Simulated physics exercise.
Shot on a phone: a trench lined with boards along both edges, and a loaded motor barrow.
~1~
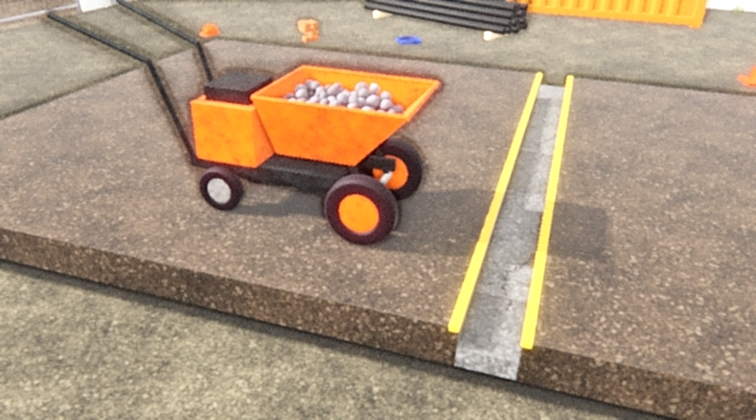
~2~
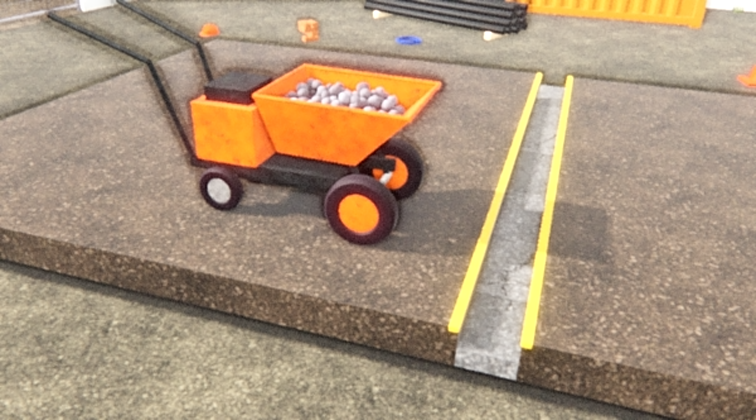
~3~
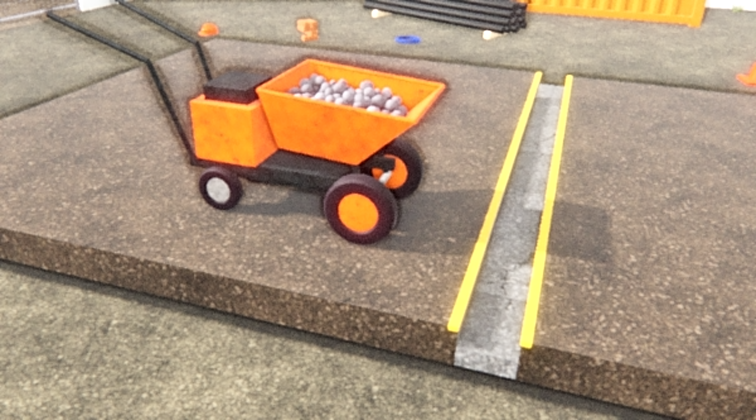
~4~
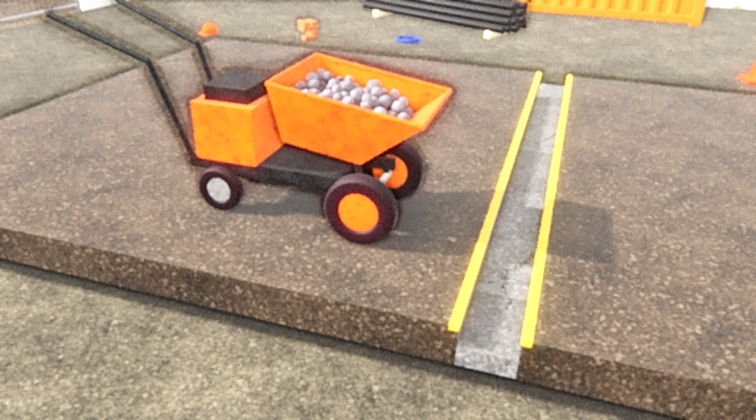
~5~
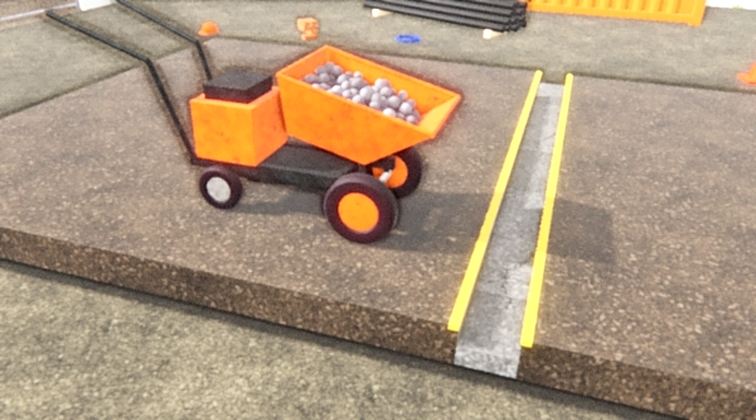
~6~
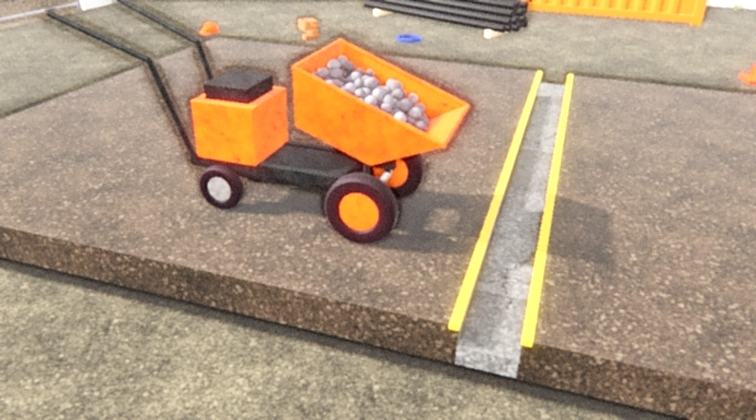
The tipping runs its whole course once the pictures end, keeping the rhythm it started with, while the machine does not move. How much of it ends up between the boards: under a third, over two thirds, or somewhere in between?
Beyond two thirds.
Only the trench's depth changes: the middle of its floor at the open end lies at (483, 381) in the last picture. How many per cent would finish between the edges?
I'd say roughly 100 in a hundred.
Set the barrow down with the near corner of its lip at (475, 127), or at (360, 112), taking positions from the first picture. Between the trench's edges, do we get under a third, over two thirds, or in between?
Well, for the first stop the answer is less than a third, and for the second it is one to two thirds.
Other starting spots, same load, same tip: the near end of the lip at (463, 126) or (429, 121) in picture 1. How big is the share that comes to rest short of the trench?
0 % for the first, 0 % for the second.
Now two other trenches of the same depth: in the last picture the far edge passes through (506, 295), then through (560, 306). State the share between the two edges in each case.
About 40 %, then 90 %.
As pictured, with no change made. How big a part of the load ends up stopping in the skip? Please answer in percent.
5 per cent, roughly.
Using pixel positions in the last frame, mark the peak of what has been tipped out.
I'd place the summit at about pixel (502, 224).
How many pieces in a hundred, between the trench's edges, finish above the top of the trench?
Roughly 35 in a hundred.
Soon after the last picture, skip tipped steeply; all in the skip.
A little later, skip tipped steeply; about two thirds in the skip; a stray few short of the trench; about a quarter in or heaped over the trench; a stray few beyond it; a stray few falling.
Later still, skip tipped right over; a small part in the skip; a small part short of the trench; most in or heaped over the trench; a small part beyond it.
At rest, skip tipped right over; a small part in the skip; a small part short of the trench; most in or heaped over the trench; a small part beyond it.
